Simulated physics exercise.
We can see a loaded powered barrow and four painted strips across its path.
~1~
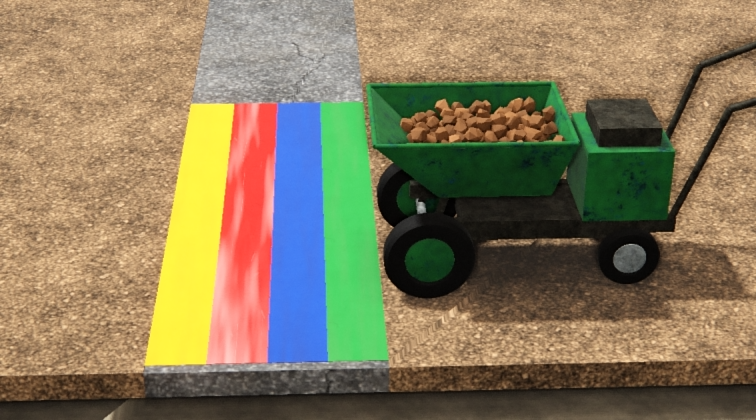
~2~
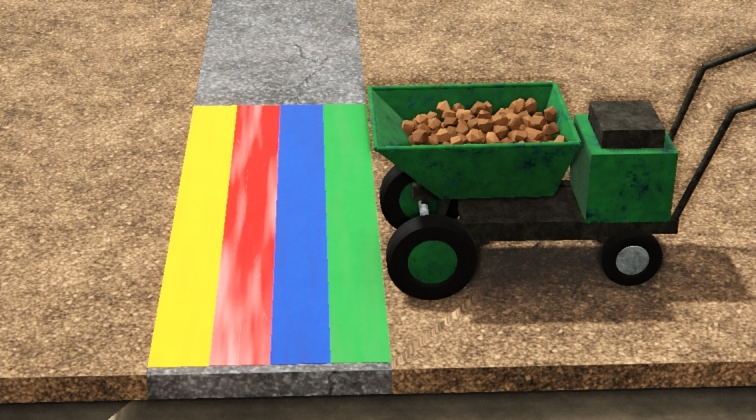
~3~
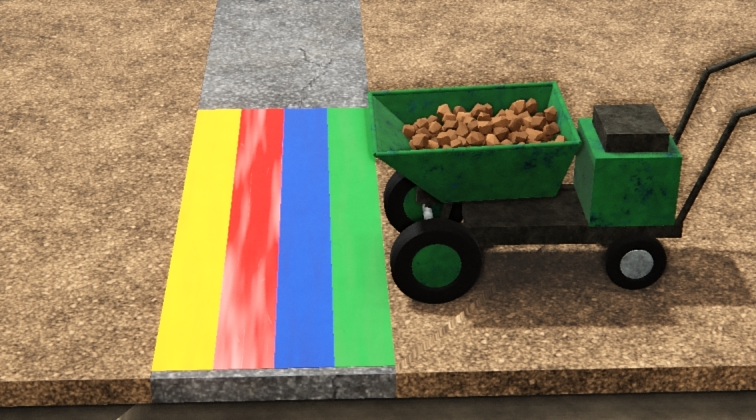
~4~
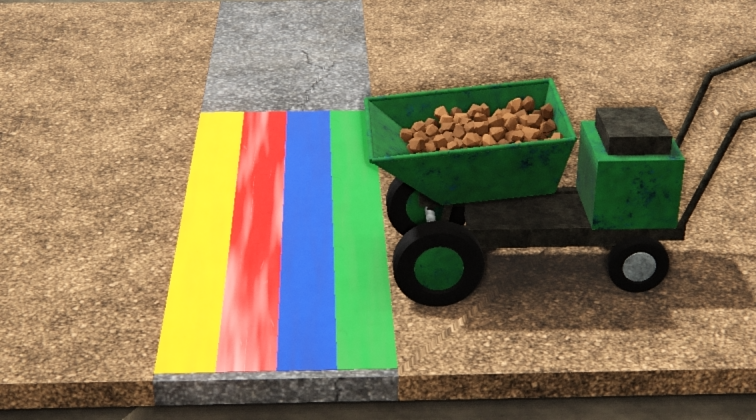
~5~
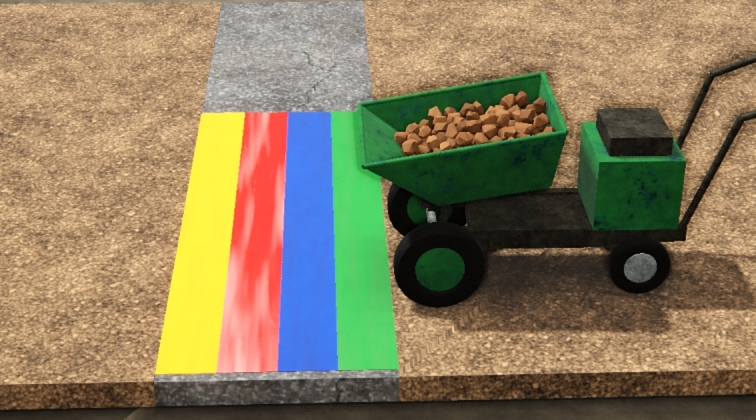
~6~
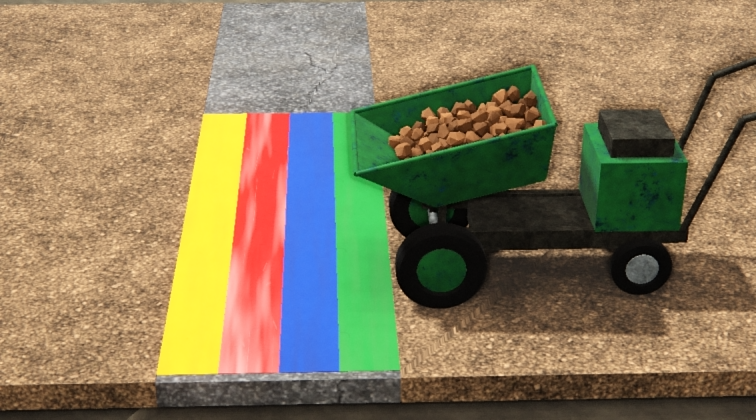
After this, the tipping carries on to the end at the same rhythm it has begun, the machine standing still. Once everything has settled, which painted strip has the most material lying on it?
Most of it lies on the red strip.
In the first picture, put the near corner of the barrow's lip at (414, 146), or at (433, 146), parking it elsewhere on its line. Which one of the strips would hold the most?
Well, from the first place it would be the blue strip, and from the second blue.
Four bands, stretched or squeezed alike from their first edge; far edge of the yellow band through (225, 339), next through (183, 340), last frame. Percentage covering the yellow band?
Shares: 30 %; then 20 %.
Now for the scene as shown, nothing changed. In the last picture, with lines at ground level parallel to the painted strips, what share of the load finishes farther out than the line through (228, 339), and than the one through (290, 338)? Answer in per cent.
Roughly 40 and 90 percent.
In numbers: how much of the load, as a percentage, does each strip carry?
I'd say the green strip has near 0, the blue strip near 15, the red strip near 40 and the yellow strip near 25 per cent.
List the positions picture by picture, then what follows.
Lip of the skip (375, 147), level; top of the load (484, 125), clay clods; green strip (356, 322); blue strip (298, 323); red strip (239, 325); yellow strip (181, 326), in the first picture.
Lip of the skip (377, 149), level; top of the load (485, 126), in the second picture.
Lip of the skip (376, 155), tipped barely; top of the load (501, 134), in the third picture.
Lip of the skip (372, 161), tipped a little; top of the load (510, 124), in the fourth picture.
Lip of the skip (364, 167), tipped a little; top of the load (510, 127), in the fifth picture.
Lip of the skip (356, 174), tipped clearly; top of the load (502, 123); green strip (368, 332); blue strip (310, 333); red strip (251, 334); yellow strip (193, 335), in the sixth picture.
Just after the last frame, skip tipped steeply; every one in the skip.
A moment on, skip tipped steeply; roughly two thirds in the skip; about a tenth over the blue strip; roughly a quarter over the red strip.
Further on, skip tipped right over; about a tenth in the skip; about a tenth over the blue strip; roughly a third over the red strip; roughly a quarter over the yellow strip; about a tenth off the paint.
When it is over, skip tipped right over; about a tenth in the skip; not one over the green strip; about a tenth over the blue strip; roughly a third over the red strip; roughly a quarter over the yellow strip; about a tenth off the paint.
